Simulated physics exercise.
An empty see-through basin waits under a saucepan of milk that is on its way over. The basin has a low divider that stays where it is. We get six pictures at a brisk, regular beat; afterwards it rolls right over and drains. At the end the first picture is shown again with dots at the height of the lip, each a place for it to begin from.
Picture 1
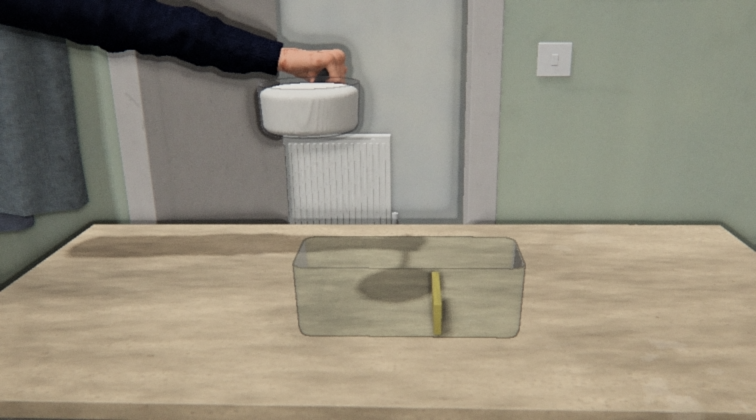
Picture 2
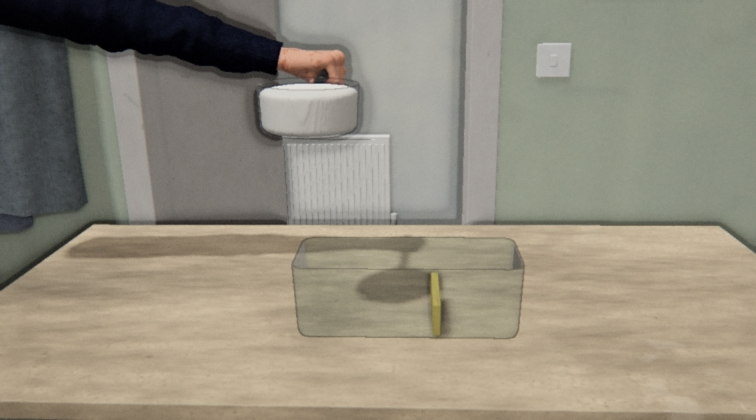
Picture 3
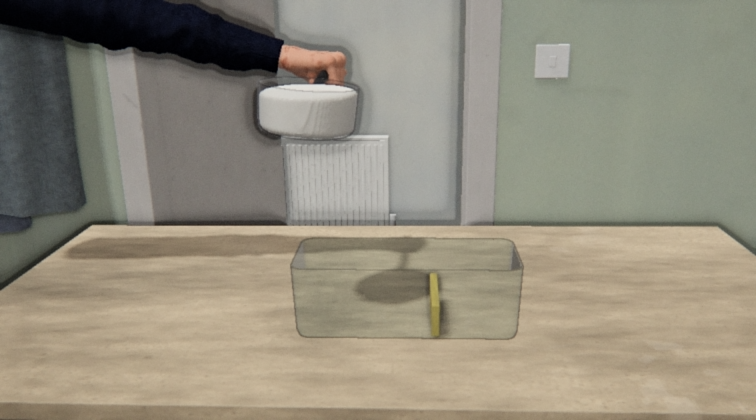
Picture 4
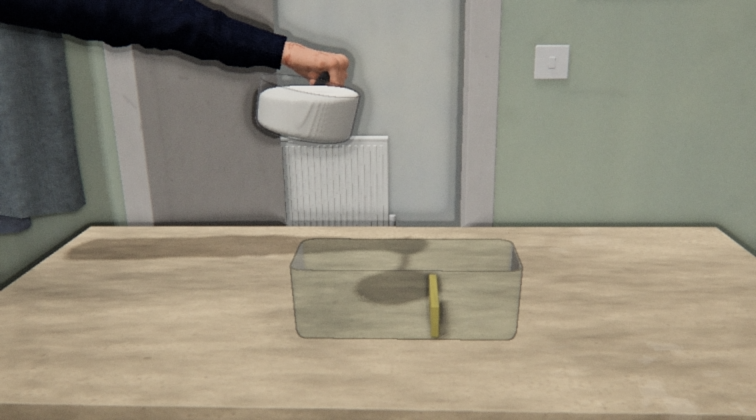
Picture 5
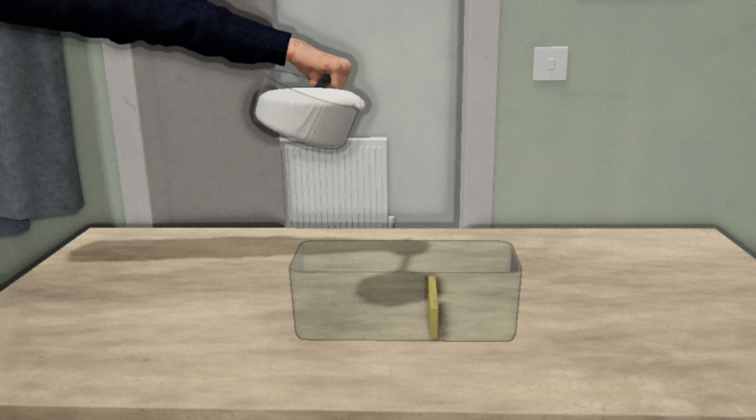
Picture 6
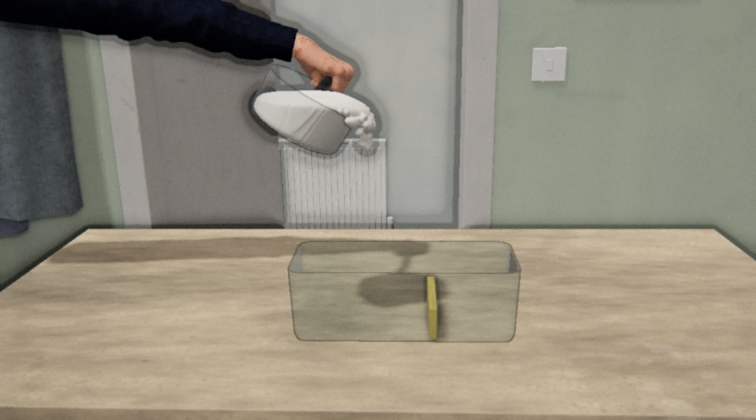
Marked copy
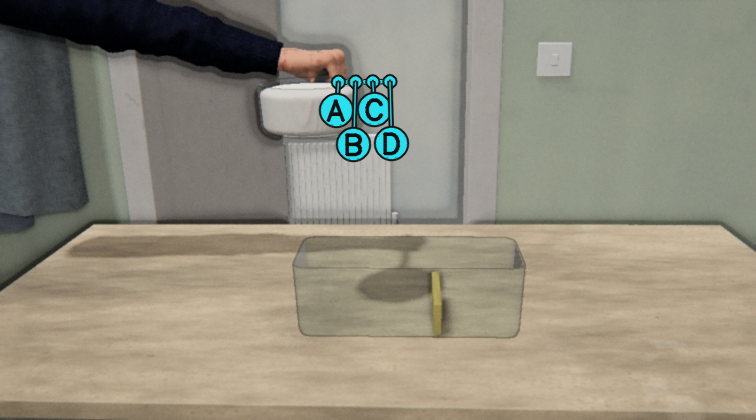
In a room with pale green walls, a grey door and a white radiator, a light wooden table is seen from the front and slightly above. A clear, empty basin with a yellow upright strip stands on it, while a dark-sleeved arm from the left holds a saucepan of white milk above. The hand gradually tilts the pan rightward until milk slips over its lip, as the view shifts very slightly.
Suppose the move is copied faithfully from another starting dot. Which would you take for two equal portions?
It is C.
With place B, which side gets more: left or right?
More ends on the left.
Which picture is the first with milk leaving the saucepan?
Picture 5.
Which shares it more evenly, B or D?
The answer is D.
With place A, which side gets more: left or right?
The left one.
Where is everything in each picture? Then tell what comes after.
Upright, lip at (357, 81); basin from (299, 333) to (519, 335); top of the wall at (437, 287); nothing has left yet.
Upright, lip at (357, 83); nothing has left yet.
Tipped about 5°, lip at (358, 88); nothing has left yet.
Tipped about 12°, lip at (359, 94); nothing has left yet.
Tipped about 21°, lip at (359, 104); milk is over the lip, down to (359, 104).
Tipped about 31°, lip at (358, 114); milk is over the lip, down to (368, 146).
On the marked copy, A at (338, 82); B at (355, 81); C at (372, 81); D at (389, 81).
With A, about 94 % ends left of the wall and 4 % right of it.
With B, about 83 % ends left of the wall and 15 % right of it.
With C, about 52 % ends left of the wall and 47 % right of it.
With D, about 34 % ends left of the wall and 65 % right of it.
